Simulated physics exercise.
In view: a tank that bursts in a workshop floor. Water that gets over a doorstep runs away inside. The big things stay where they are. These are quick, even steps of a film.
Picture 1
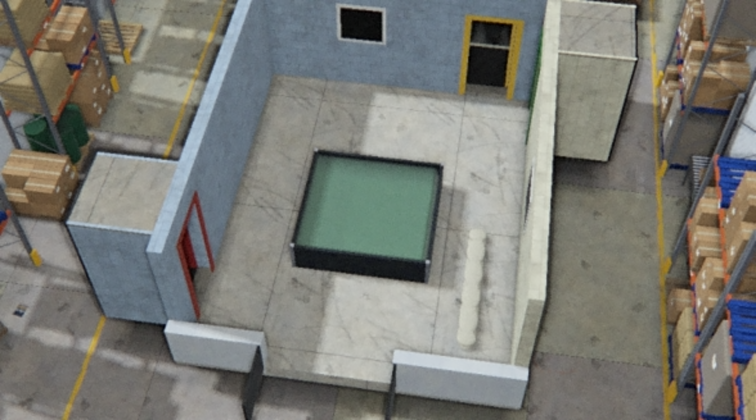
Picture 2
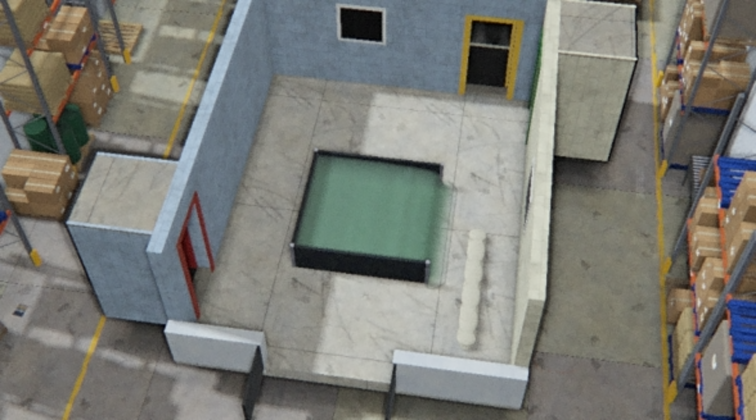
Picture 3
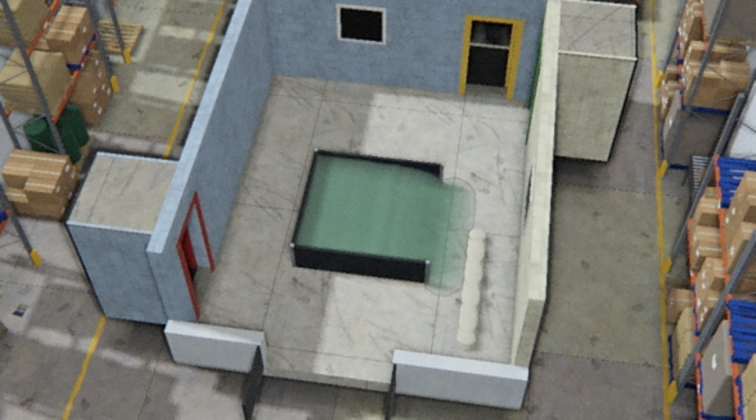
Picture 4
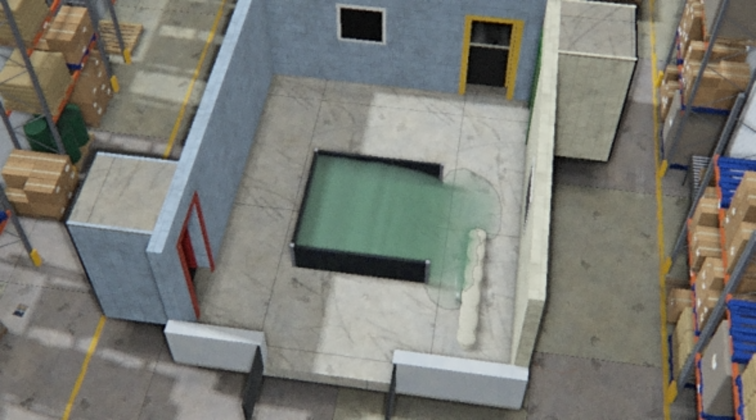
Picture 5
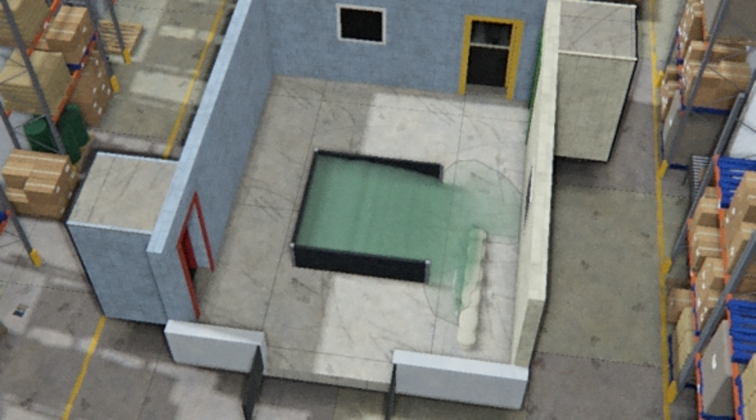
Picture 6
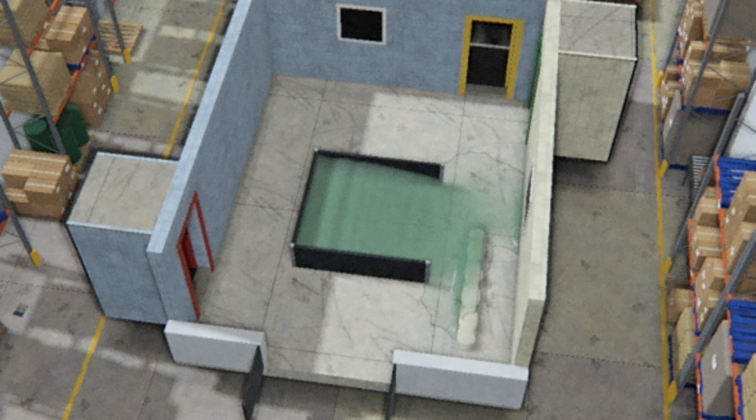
Green water pours from the right side of a black-walled tank and spreads across the floor.
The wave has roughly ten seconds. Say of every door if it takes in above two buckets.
One by one: The green door lets in a lot; the yellow door lets in a lot; the red door admits no more than that.
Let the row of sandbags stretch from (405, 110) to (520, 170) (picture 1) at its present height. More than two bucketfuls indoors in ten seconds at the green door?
The green one holds.
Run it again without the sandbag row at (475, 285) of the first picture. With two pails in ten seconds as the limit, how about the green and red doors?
Then: Green door lets more in; red door holds.
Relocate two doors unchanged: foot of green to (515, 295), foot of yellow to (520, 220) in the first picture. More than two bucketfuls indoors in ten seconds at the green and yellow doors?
In short: Green door passes that mark; yellow door lets more in.
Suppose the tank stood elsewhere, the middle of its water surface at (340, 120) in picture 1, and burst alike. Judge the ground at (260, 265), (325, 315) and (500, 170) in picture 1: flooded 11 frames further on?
As listed: Free of water, clear, awash.
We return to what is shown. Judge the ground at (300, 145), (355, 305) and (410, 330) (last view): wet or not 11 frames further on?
One after the other: No water, free of water, covered.
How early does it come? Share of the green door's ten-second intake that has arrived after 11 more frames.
Roughly 0 per cent.
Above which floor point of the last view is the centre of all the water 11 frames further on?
Close to (430, 232).
A moment on, water covers 20 % of the floor; the green door wet at the sill, nothing in, the yellow door not reached, the red door not reached.
Next, water covers 35 % of the floor; the green door wet at the sill, nothing in, the yellow door wet at the sill, nothing in, the red door not reached.
Then, water covers 45 % of the floor; the green door under two buckets in, the yellow door far over two buckets in, the red door not reached.
Later, water covers 85 % of the floor; the green door over two buckets in, the yellow door far over two buckets in, the red door wet at the sill, nothing in.
In the end, water covers 95 % of the floor; the green door over two buckets in, the yellow door far over two buckets in, the red door wet at the sill, nothing in.
